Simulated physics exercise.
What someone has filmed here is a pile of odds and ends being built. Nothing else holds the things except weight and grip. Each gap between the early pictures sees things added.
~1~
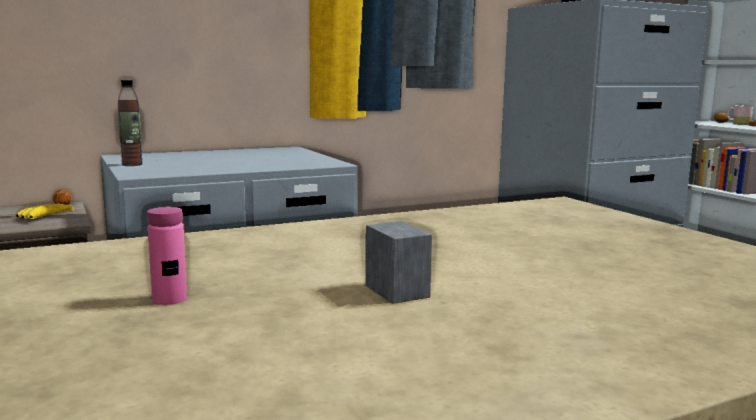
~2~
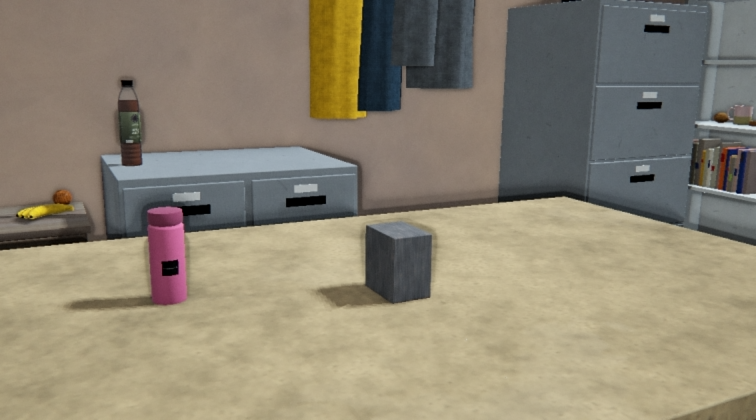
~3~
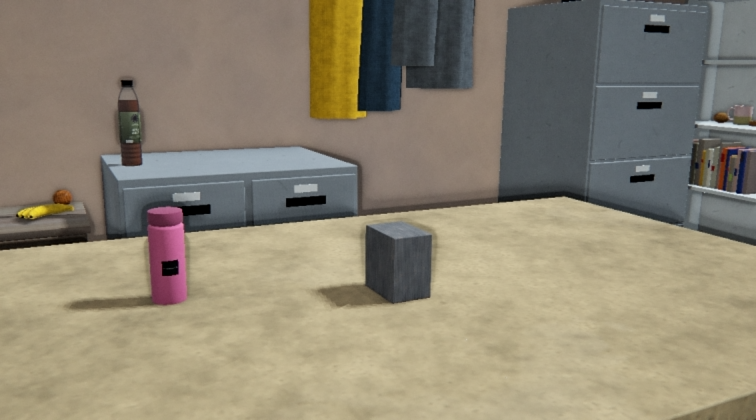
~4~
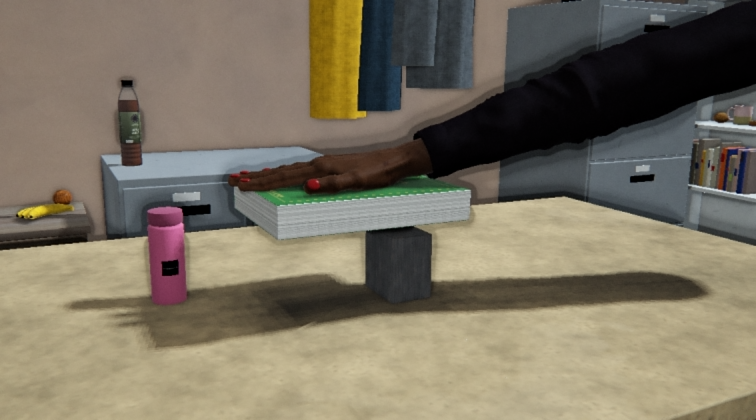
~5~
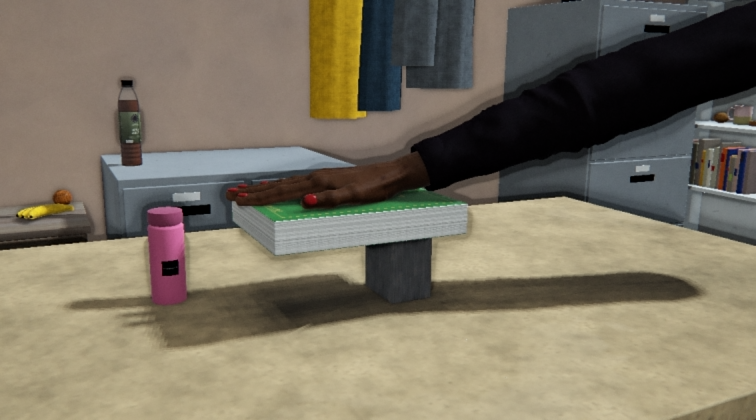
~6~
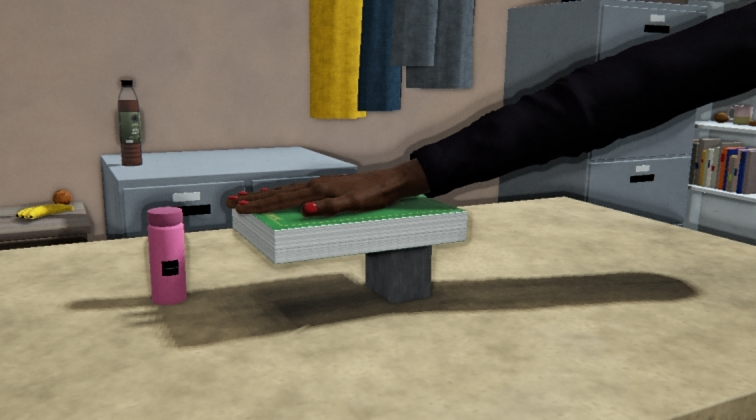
An arm in a dark sleeve, its nails red, reaches in from the right over a pale tabletop, seen from slightly above in a room with grey cabinets. A pink bottle stands at left and a grey block near the middle, with hanging yellow, blue and grey cloths behind. At first nothing moves, then the hand appears on a thick green book and lowers it slightly onto the block, the camera still.
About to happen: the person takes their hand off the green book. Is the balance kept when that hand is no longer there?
No, the balance is lost.
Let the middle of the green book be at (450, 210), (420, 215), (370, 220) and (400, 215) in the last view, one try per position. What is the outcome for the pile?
Outcomes in order: A collapse, a collapse, a collapse, no collapse.
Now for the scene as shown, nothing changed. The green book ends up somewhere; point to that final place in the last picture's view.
I'd say around (338, 244) in the last view.
Then, 0.20 s later than the last frame, green book tilted by 17° near (343, 231).
Then, 0.30 s later than the last frame, green book tilted by 30° near (342, 241).
Then, 0.80 s later than the last frame, green book now fallen.
When it is over, fallen, green book; the other 2 as before. End places, in pixels of the last picture, green book near (338, 244). The pile gives way.
